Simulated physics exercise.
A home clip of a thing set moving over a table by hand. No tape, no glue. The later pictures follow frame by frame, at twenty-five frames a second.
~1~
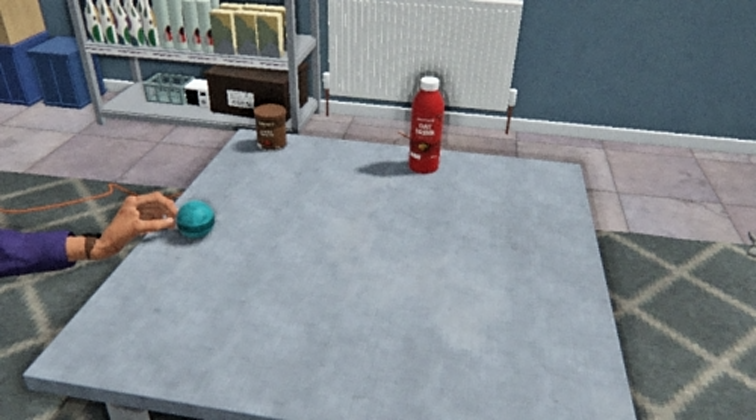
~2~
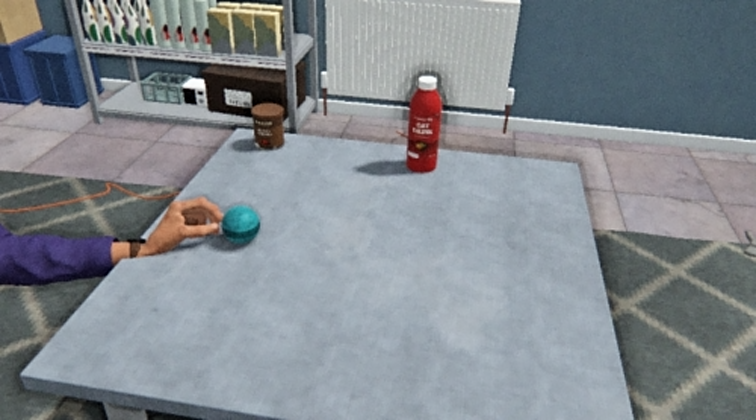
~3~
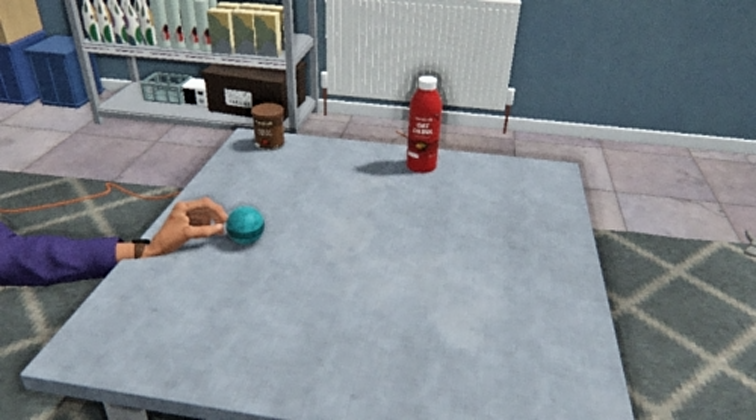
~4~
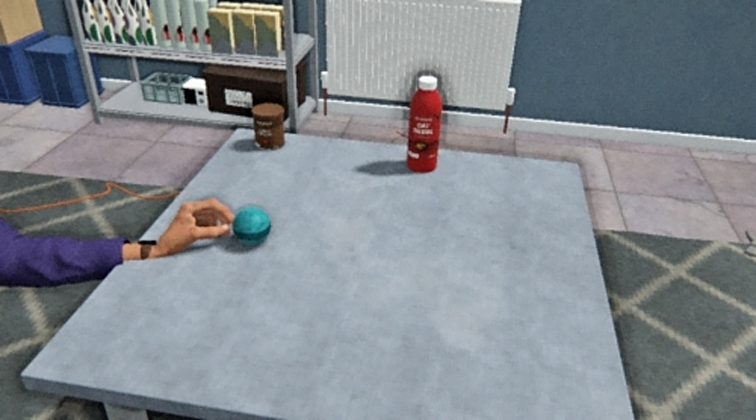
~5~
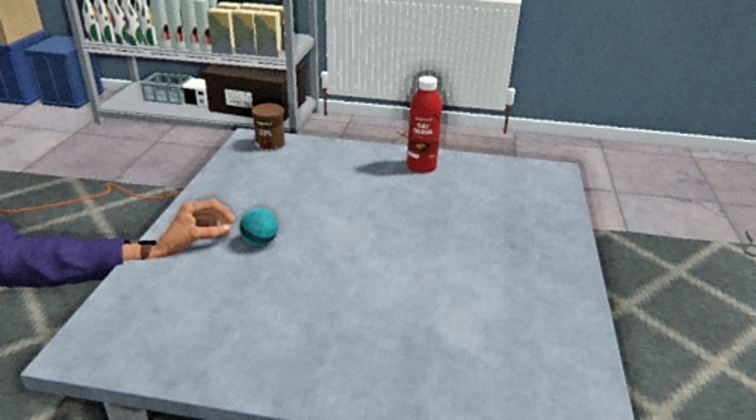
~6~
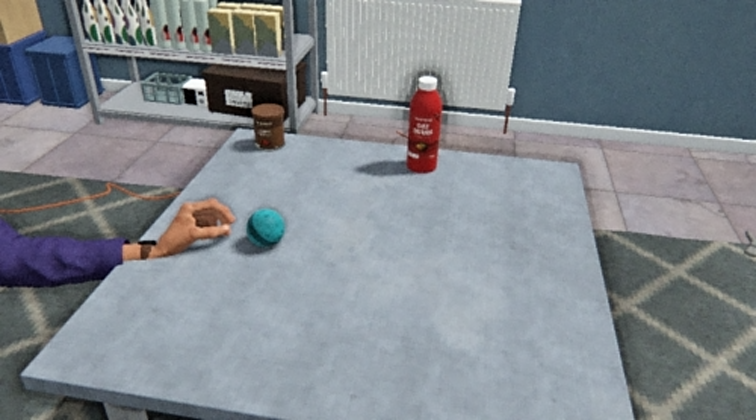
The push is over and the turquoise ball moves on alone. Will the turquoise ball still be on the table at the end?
The turquoise ball is still on the table.
Then, 0.20 s on from there, turquoise ball shifted about its own width near (296, 232).
Then, 0.40 s on from there, turquoise ball shifted well along near (322, 235).
Then, 0.80 s on from there, turquoise ball shifted well along near (358, 240).
In the end, moved from the start, turquoise ball. At the end, from the last picture's camera, turquoise ball near (371, 242).
